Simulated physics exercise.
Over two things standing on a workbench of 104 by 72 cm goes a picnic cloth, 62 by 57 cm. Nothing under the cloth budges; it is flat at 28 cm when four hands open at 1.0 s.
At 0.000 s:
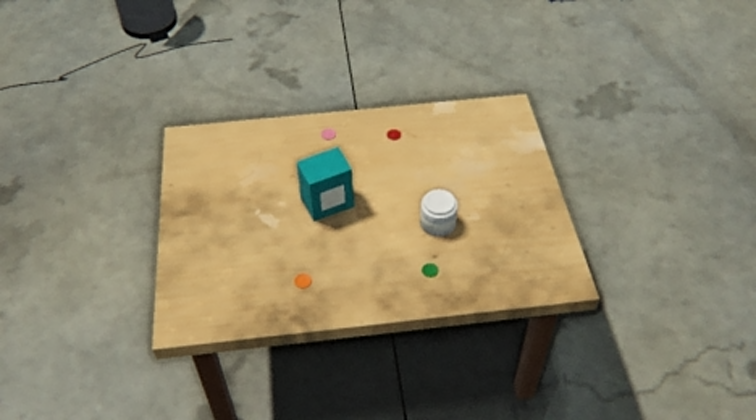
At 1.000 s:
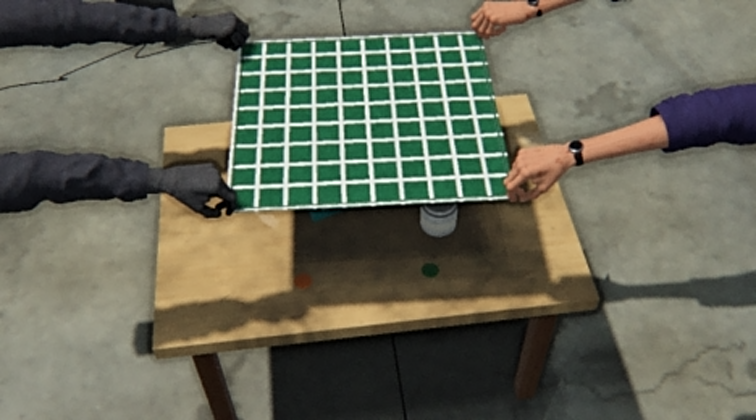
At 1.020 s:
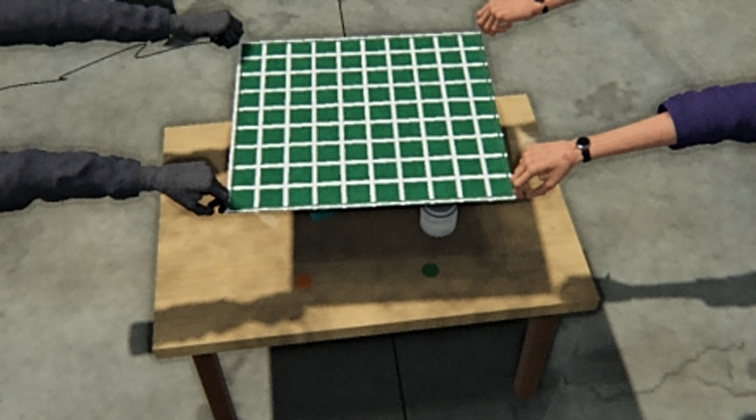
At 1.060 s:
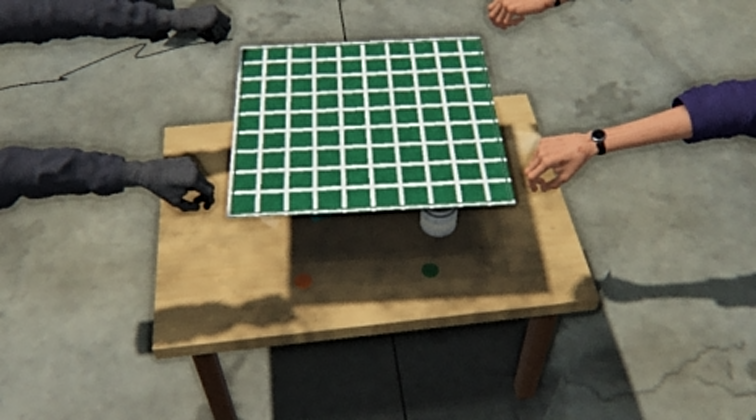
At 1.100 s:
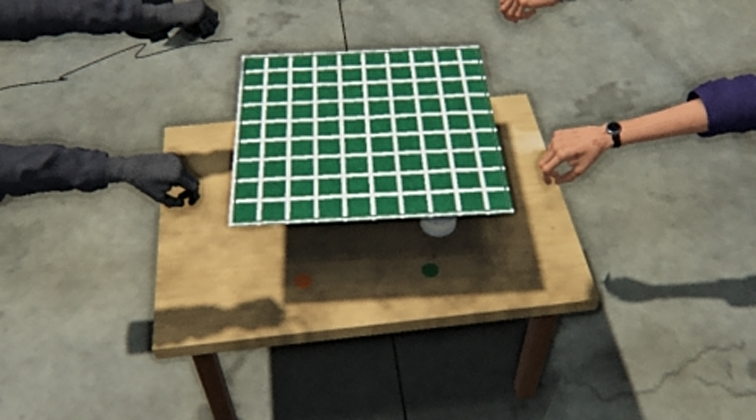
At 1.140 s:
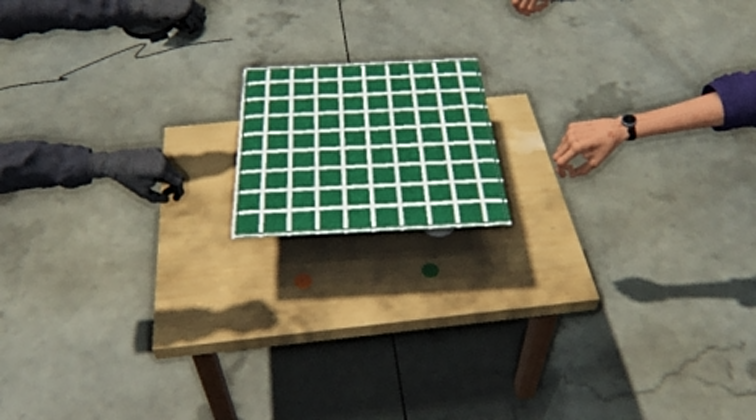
A green cloth with a white grid, held flat by four hands, two dark-gloved at left and two bare at right, appears above a wooden workbench on a concrete floor, seen from above by a still camera. Beneath it are a teal box left of a white bottle, with pink, red, orange and green discs around them. The hands open and draw back, and the cloth sinks a little, still nearly flat, covering more of the bottle.
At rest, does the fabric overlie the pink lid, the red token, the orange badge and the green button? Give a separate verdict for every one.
Result: Pink lid ends under the cloth, red token gets covered, orange badge remains in the open, green button remains in the open.
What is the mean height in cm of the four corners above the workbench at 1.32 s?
Roughly 0 centimetres.
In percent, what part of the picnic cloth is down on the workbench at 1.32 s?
25 %.
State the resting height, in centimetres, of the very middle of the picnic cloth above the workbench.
Roughly 12 cm high.
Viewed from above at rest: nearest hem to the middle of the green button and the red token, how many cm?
Roughly 2 cm, 5 cm.
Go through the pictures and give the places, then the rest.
The first picture shows pink lid (329, 134); red token (394, 134); orange badge (303, 281); green button (430, 270); teal box (324, 165), 15 cm tall; white bottle (440, 201), 9 cm tall.
The second picture shows picnic cloth corners (226, 213) (240, 42) (480, 32) (516, 199); highest point 28 cm, lowest 28 cm.
The third picture shows picnic cloth corners (226, 213) (240, 43); highest point 28 cm, lowest 28 cm.
The fourth picture shows picnic cloth corners (227, 218) (241, 48); highest point 26 cm, lowest 26 cm.
The fifth picture shows picnic cloth corners (229, 227) (242, 57); highest point 23 cm, lowest 23 cm.
The sixth picture shows picnic cloth corners (232, 239) (245, 70) (477, 60) (511, 225); highest point 20 cm, lowest 19 cm.
After 1.3 s, 25 % of it is down, spanning 58 by 55 cm, above pink lid, red token.
After 1.5 s, 30 % of it is down, spanning 60 by 53 cm, above pink lid, red token.
After 1.7 s, 35 % of it is down, spanning 59 by 53 cm, above pink lid, red token.
After 1.9 s, 35 % of it is down, spanning 59 by 53 cm, above pink lid, red token.
After 2.7 s, 35 % of it is down, spanning 59 by 53 cm, above pink lid, red token.
